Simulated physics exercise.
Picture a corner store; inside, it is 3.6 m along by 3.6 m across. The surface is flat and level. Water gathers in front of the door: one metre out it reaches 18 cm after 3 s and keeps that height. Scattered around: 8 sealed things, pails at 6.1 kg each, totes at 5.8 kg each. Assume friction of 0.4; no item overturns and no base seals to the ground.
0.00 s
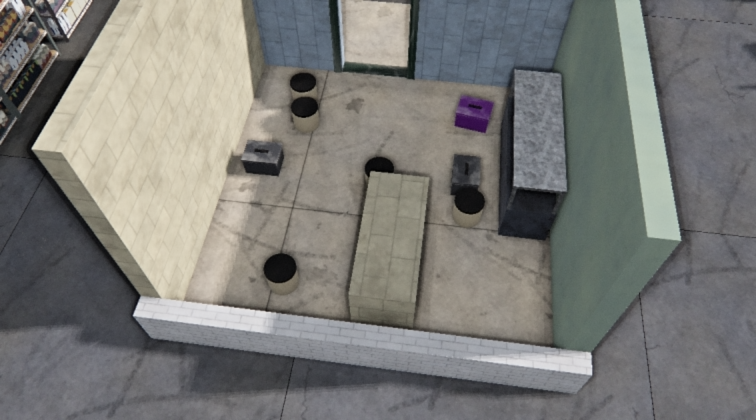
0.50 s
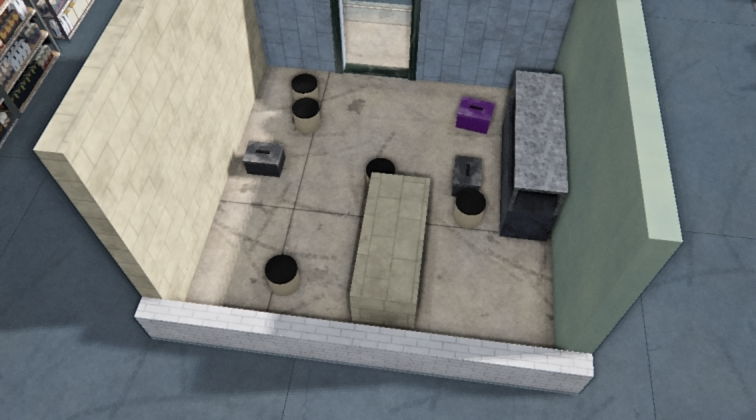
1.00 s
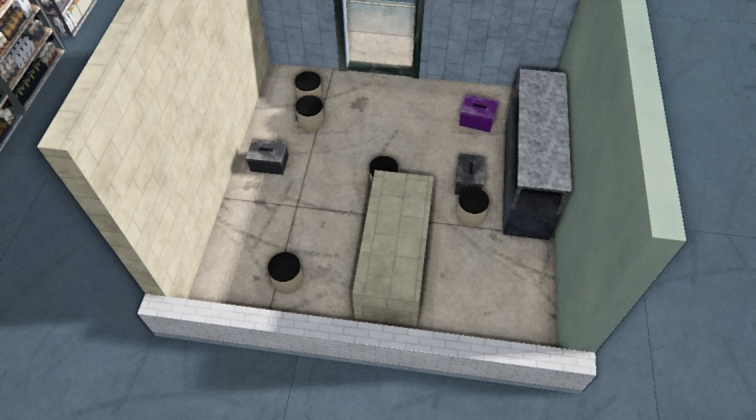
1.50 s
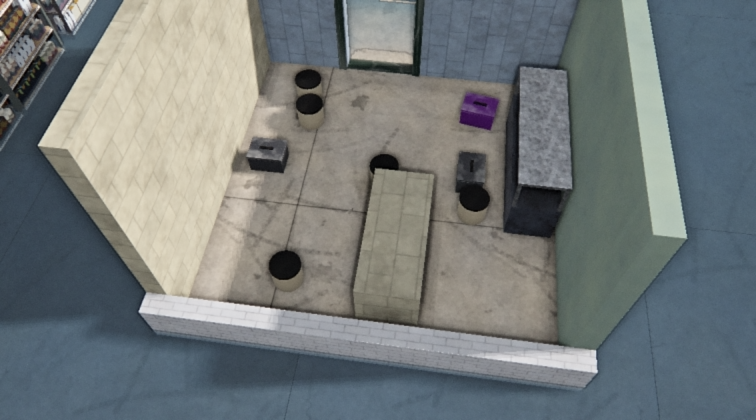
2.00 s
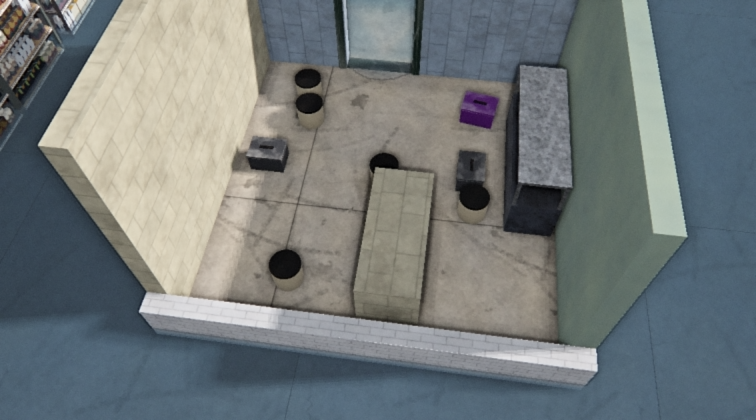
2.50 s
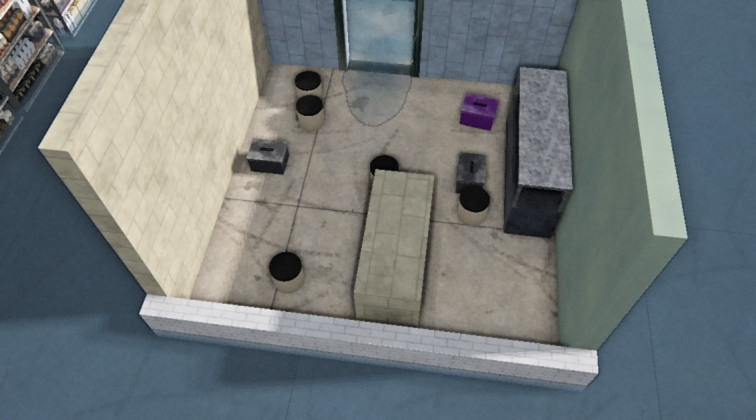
Water gathers at the doorway and spreads a little onto the floor near still pails and boxes.
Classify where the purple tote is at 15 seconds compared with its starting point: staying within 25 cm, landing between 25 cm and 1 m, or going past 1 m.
The purple tote lands between 25 cm and 1 m.
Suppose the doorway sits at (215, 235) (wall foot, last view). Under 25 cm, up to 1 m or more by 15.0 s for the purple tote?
I'd expect the purple tote to get swept far off.
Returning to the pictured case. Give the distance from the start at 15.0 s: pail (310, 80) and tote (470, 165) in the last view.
Shifts: 120 cm / 100 cm.
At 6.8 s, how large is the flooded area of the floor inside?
Some 10.5 m2.
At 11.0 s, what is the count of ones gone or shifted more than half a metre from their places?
4 in all.
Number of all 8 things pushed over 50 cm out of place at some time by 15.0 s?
I count 7.
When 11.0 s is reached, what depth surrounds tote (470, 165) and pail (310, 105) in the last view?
5 and 7 cm.
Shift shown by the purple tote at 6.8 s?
I'd guess some 0 cm by then.
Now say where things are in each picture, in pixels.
The purple tote at (475, 107) rests on the ground; water covers 0.0 m2; 0 of 8 have shifted, in the first frame.
The purple tote at (476, 108) rests on the ground; 0.0 m2 under water; 0 of 8 have shifted, in the second frame.
The purple tote at (480, 106) rests on the ground; 0.0 m2 under water; 0 of 8 have shifted, in the third frame.
The purple tote at (480, 104), on the bottom; 0.0 m2 under water; 0 of 8 have shifted, in the fourth frame.
The purple tote at (480, 103) rests on the ground; water covers 0.1 m2; 0 of 8 have shifted, in the fifth frame.
The purple tote at (480, 105) rests on the ground; 0.6 m2 under water; 0 of 8 have shifted, in the sixth frame.
After 3.5 s the purple tote is near (480, 105), 0.0 m from its start, aground; 0 afloat.
After 6.8 s the purple tote is near (480, 105), 0.0 m from its start, aground; 1 afloat.
After 11.0 s the purple tote is near (480, 90), 0.3 m from its start, aground; 3 afloat.
After 15.0 s the purple tote is near (464, 74), 0.5 m from its start, afloat; 7 afloat.
